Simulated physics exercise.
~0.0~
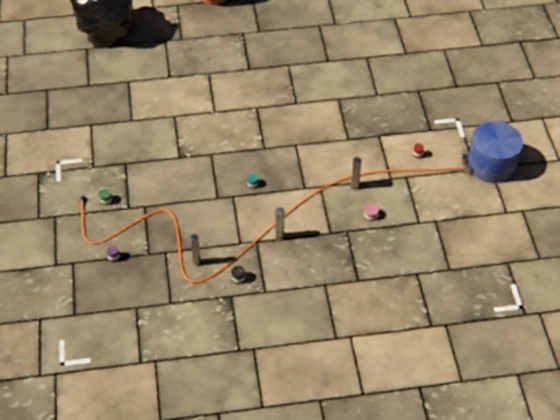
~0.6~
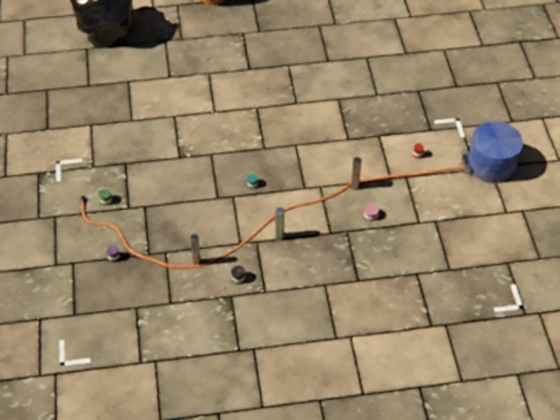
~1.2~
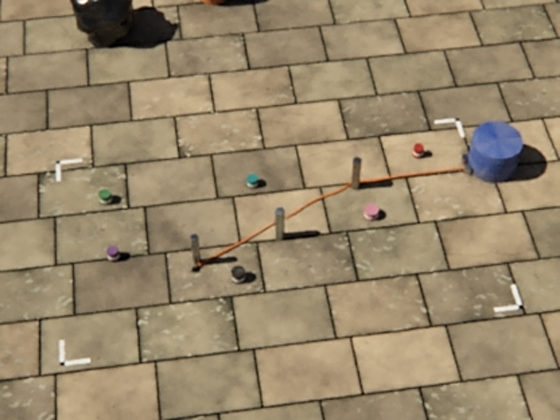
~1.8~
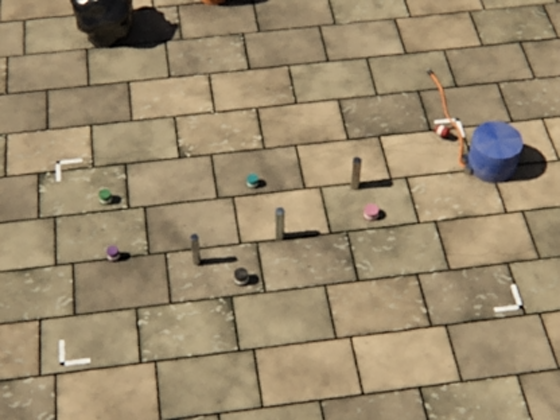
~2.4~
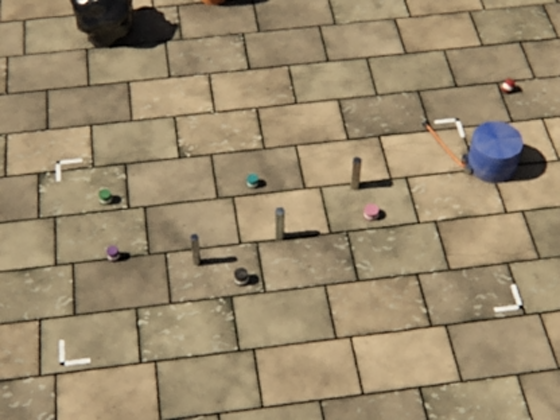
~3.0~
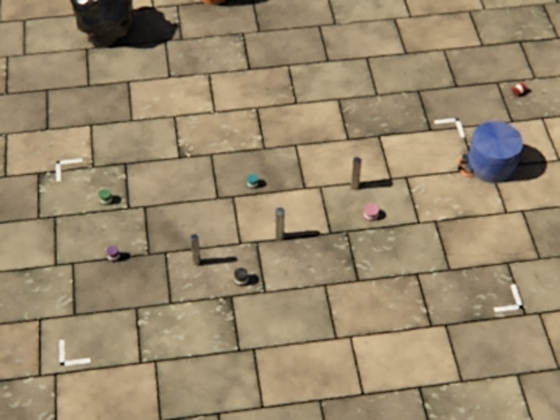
The clip opens on a paved surface where an orange lead winds from a blue, drum-shaped machine at the right, past three steel posts and among small colored tins and a black canister, with white tape corners around them. The lead draws in toward the machine, its loose curves flattening and its far end sliding right to the nearest post on the left. It then clears the posts and its end swings up beside the machine, as the red tin shifts and tips. The red tin travels up and right, beyond the tape corner, while the lead shortens. At the end, the lead is almost entirely in, the red tin lies on its side, and the other tins and canister appear unmoved.
